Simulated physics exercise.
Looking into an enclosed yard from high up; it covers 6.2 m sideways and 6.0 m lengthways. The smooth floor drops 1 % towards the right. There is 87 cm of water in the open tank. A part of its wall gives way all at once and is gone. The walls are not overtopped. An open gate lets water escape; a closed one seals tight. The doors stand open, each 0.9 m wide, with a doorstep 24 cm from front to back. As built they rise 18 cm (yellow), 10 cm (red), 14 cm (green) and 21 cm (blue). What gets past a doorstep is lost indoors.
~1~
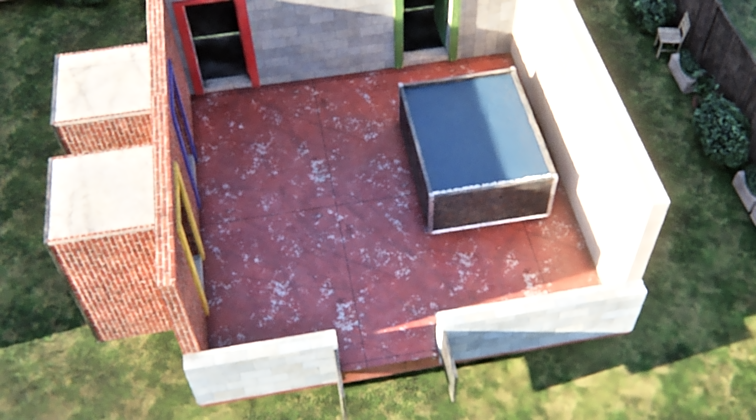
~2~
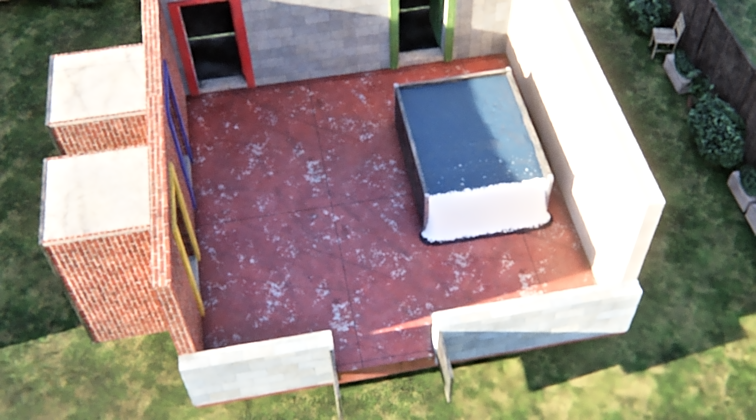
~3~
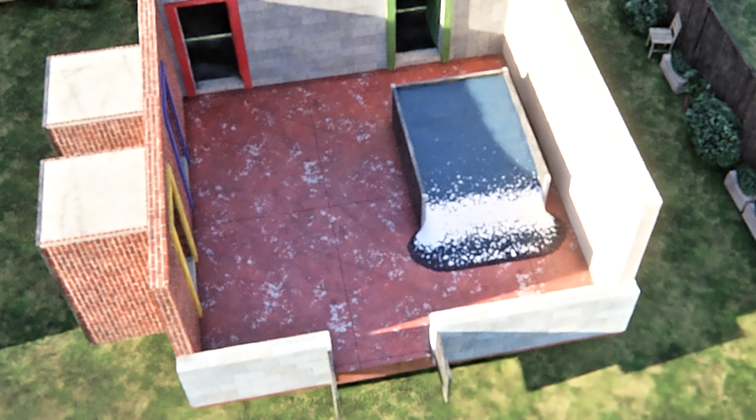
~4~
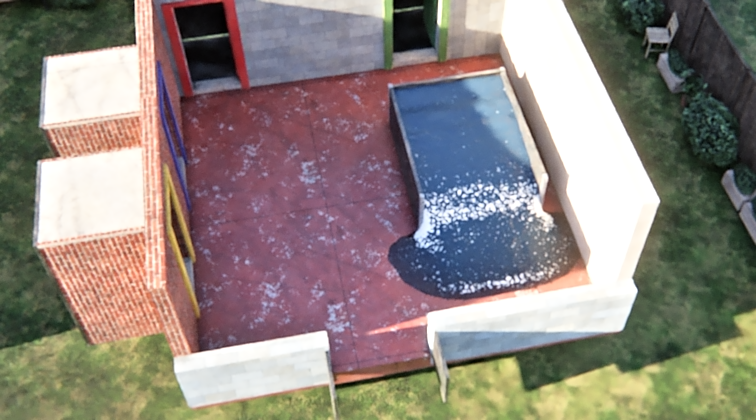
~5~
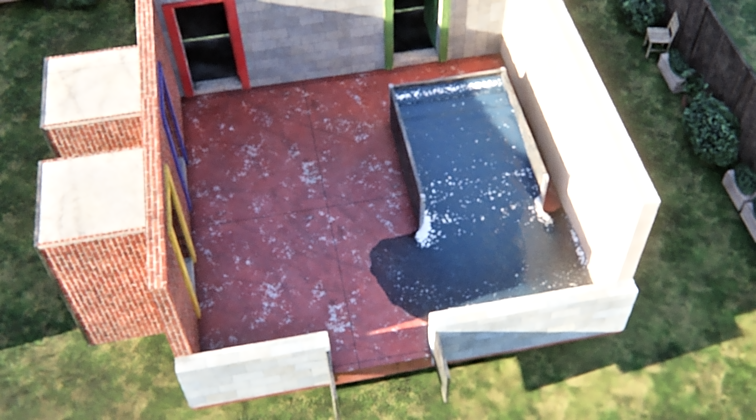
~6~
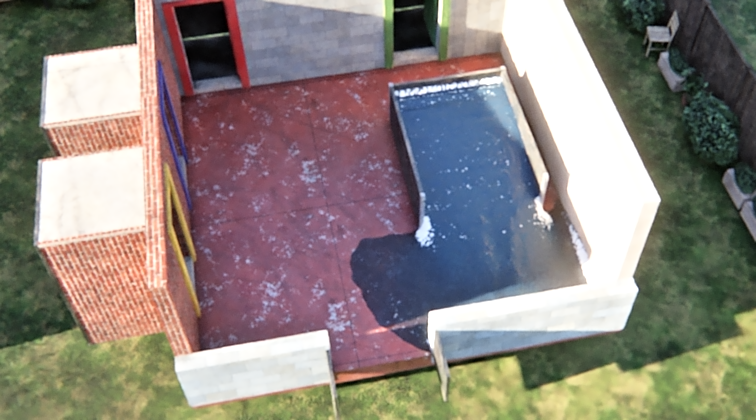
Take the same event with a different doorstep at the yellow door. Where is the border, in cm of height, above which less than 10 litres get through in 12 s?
At least 19 cm or so.
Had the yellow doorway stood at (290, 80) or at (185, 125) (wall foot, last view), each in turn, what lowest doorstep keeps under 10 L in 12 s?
Roughly 12.0 and 12.0 cm.
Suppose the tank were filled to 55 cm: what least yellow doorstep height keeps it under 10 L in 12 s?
Some 10.5 cm.
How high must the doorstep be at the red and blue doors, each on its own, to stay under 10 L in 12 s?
About 19 cm at red and 7.5 cm at blue.
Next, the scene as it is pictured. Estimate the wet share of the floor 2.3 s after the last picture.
Near 45 per cent is wet.
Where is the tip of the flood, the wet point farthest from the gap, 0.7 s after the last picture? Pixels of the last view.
At about (313, 361).
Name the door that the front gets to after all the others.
Last comes the red one.
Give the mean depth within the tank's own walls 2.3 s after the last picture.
Roughly 20 cm on average.
Then, 0.7 s after the last picture water covers 25 % of the floor, deepest (68 cm) near (601, 311); it has not reached the yellow door.
Then, 2.3 s after the last picture water covers 45 % of the floor, deepest (40 cm) near (590, 313); 14 cm at the yellow door, 0 litres in over its 18 cm doorstep.
Then, 11.3 s after the last picture water covers 100 % of the floor, deepest (22 cm) near (552, 187); 6 cm at the yellow door, 17 litres in over its 18 cm doorstep.
At the yellow door as built, the water peaked near 24 cm, 3.1 s after the last picture.
With a doorstep of 17.5 cm, 20 litres would have come in within the 12 s; with 24 cm, 0 litres. So under 10 litres takes about 19 cm.
